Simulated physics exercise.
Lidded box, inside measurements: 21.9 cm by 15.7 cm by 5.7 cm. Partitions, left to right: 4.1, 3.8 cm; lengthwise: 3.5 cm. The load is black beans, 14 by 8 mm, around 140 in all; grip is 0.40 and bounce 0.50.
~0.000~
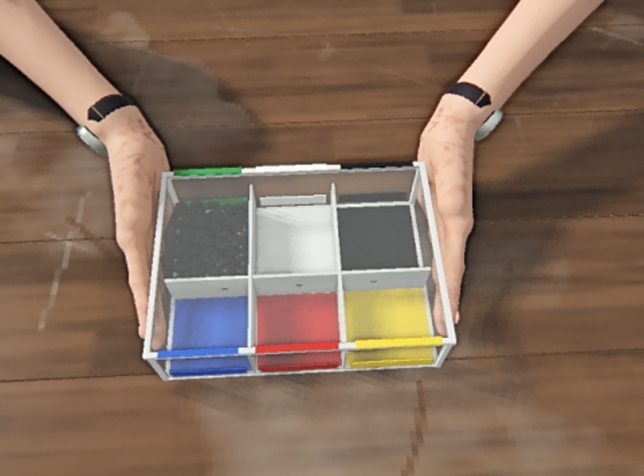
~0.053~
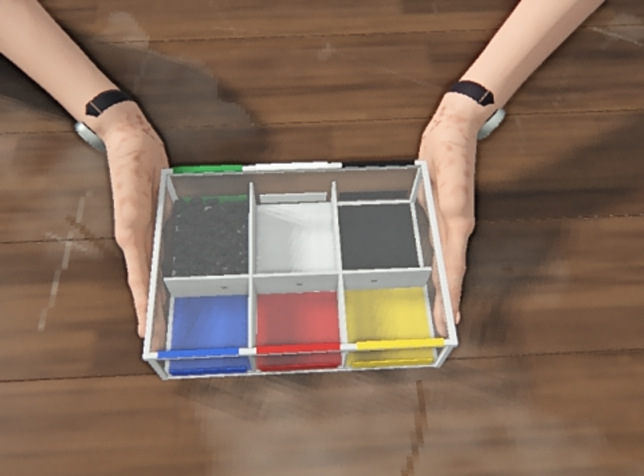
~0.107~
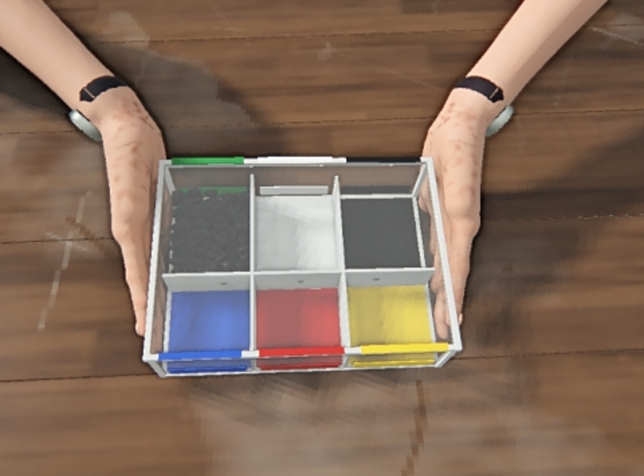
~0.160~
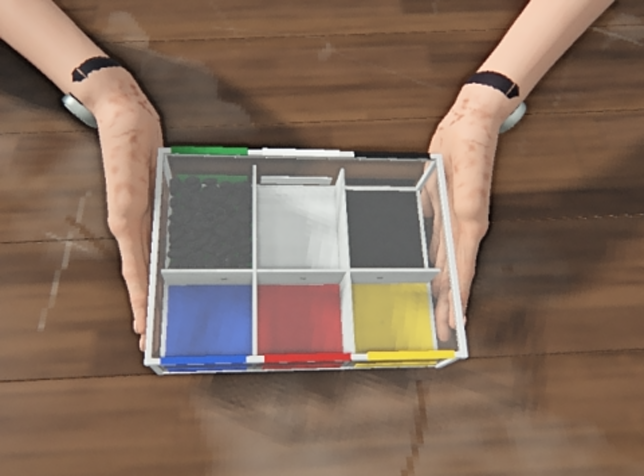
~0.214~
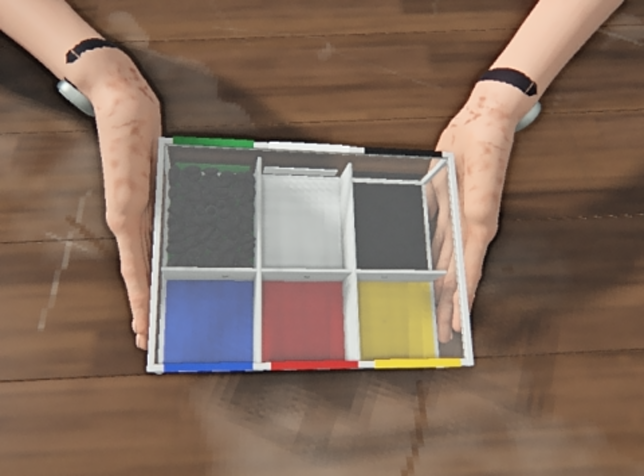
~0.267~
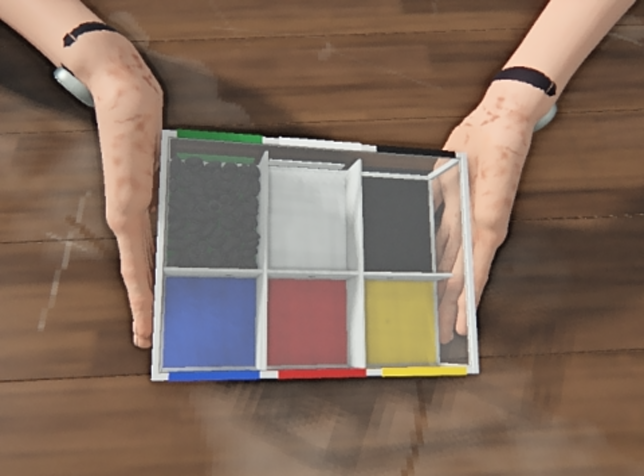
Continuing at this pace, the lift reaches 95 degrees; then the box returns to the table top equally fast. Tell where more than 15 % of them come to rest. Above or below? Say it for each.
Red: Beats the threshold; blue: Beats the threshold; green: Beats the threshold; yellow: Beats the threshold; white: Fails to beat the threshold; black: Fails to beat the threshold.
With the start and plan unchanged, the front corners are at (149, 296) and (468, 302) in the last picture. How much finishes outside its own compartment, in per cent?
I'd put it at about 5 per cent.
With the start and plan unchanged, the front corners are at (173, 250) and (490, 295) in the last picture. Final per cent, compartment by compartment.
So it works out as red at 0 percent, blue at 0 percent, green at 80 percent, yellow at 0 percent, white at 10 percent and black at 10 percent.
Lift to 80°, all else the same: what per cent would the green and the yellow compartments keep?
Result - green at 50 percent, yellow at 5 percent.
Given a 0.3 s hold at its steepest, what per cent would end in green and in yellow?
Then, in per cent: Green 30; yellow 25.
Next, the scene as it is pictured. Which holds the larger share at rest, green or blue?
Go with green, that one ends with more.
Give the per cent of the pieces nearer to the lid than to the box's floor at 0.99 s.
About 70 %.
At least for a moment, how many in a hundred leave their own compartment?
About 65 %.
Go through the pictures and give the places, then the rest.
In the first picture, box tilt 0 degrees, front corners at (150, 354) and (449, 339); green 100 %.
In the second picture, box tilt 1 degrees, front corners at (150, 354) and (451, 340).
In the third picture, box tilt 6 degrees, front corners at (150, 355) and (455, 345), lowest corner right front.
In the fourth picture, box tilt 12 degrees, front corners at (152, 359) and (460, 352), lowest corner right front.
In the fifth picture, box tilt 18 degrees, front corners at (154, 365) and (466, 360), lowest corner right front.
In the sixth picture, box tilt 24 degrees, front corners at (159, 374) and (472, 367), lowest corner right front; green 100 %. The box's pace is about 115 degrees a second.
After 0.99 s, tilt 94 degrees; red 20 %, blue 15 %, green 60 %, yellow 5 %, white 5 %.
After 1.47 s, tilt 40 degrees; red 25 %, blue 20 %, green 35 %, yellow 20 %.
After 2.03 s, tilt 0 degrees; red 25 %, blue 20 %, green 35 %, yellow 20 %.
At rest (2.6 s), red 25 %, blue 20 %, green 35 %, yellow 20 %, white 0 %, black 0 %.
